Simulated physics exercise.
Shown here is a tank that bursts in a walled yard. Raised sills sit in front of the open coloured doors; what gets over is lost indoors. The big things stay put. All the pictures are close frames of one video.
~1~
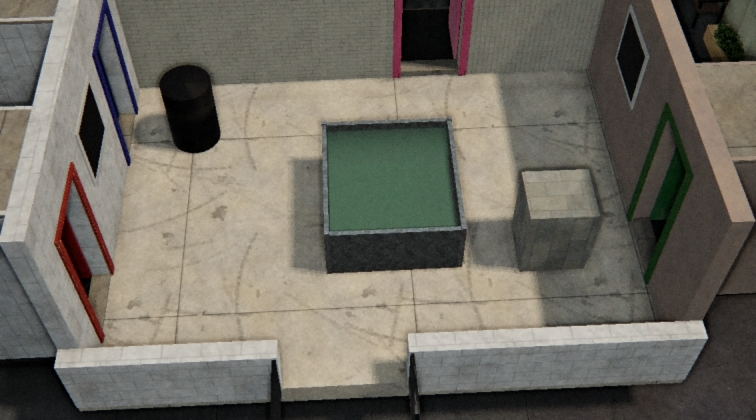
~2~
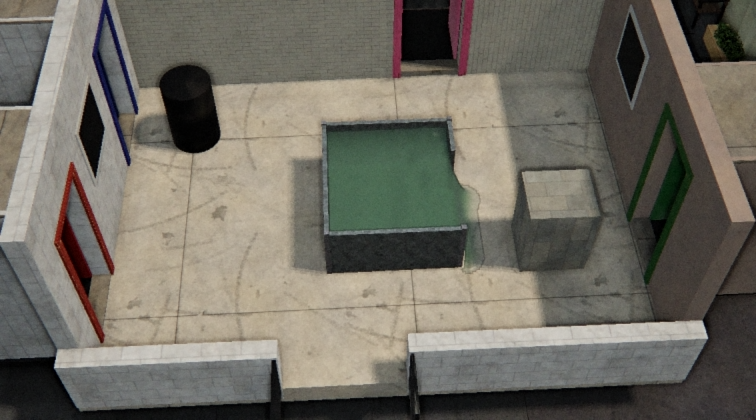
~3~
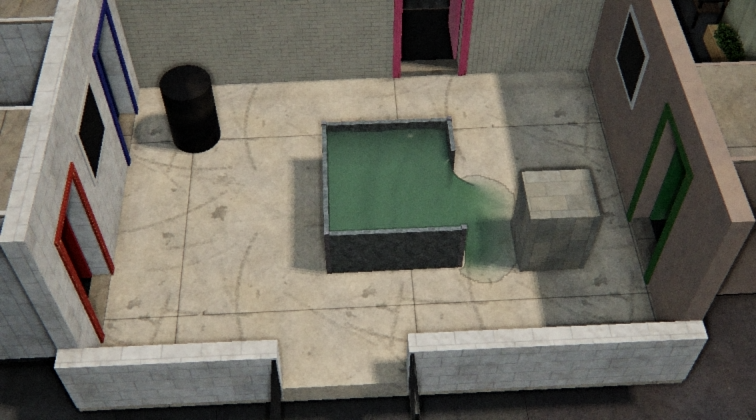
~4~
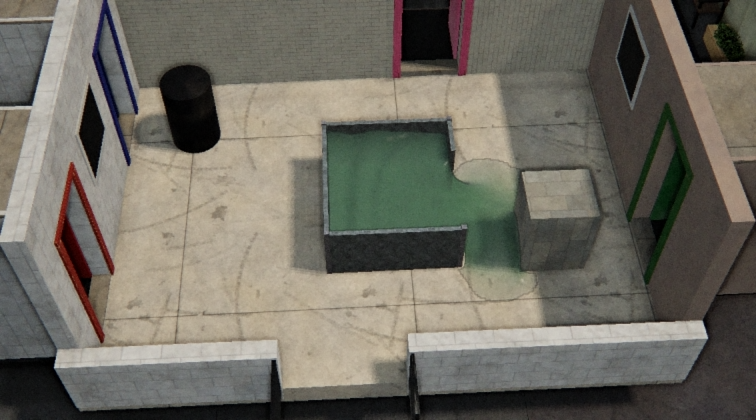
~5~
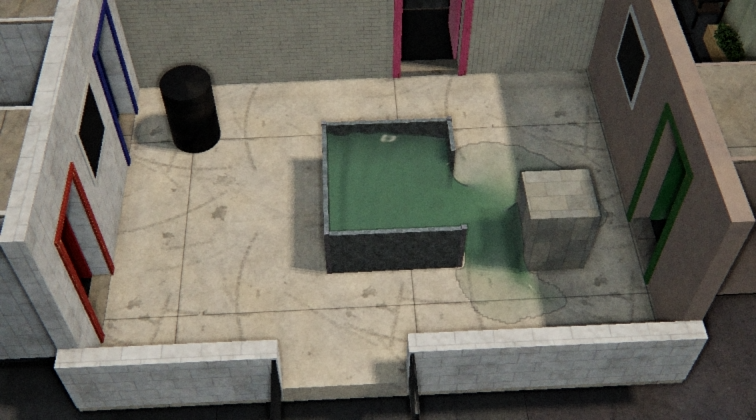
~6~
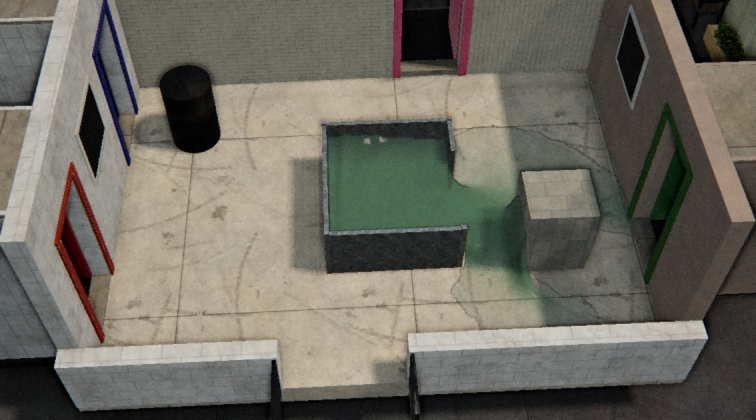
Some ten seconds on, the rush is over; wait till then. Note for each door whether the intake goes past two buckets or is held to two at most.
The green door tops two buckets; the pink door never tops two buckets; the red door tops two buckets; the blue door tops two buckets.
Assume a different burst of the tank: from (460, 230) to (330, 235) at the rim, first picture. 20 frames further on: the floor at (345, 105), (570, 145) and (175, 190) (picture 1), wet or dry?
Taking the points in order: Unwetted, swamped and unwetted.
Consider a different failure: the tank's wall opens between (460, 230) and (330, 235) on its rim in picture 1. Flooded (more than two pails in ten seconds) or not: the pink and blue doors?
The pink door falls short, the blue door falls short.
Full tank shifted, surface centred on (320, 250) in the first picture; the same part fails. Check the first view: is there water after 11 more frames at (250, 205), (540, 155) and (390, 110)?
First spot bare, second swamped, third bare.
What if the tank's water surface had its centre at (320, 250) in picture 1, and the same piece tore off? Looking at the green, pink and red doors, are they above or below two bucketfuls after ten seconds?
Afterwards, green overshoots; pink undershoots; red undershoots.
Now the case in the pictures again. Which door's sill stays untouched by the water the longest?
Answer - the blue door.
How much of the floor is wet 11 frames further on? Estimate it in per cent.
That works out to some 40 in a hundred.
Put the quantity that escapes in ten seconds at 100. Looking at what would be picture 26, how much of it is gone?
Approximately 20 in a hundred, I think.
A moment on, water covers 25 % of the floor; the green door under two buckets in, the pink door not reached, the red door not reached, the blue door not reached.
Next, water covers 40 % of the floor; the green door under two buckets in, the pink door not reached, the red door not reached, the blue door not reached.
Then, water covers 65 % of the floor; the green door over two buckets in, the pink door wet at the sill, nothing in, the red door not reached, the blue door not reached.
Later, water covers 90 % of the floor; the green door over two buckets in, the pink door wet at the sill, nothing in, the red door under two buckets in, the blue door under two buckets in.
In the end, water covers 100 % of the floor; the green door over two buckets in, the pink door wet at the sill, nothing in, the red door over two buckets in, the blue door over two buckets in.
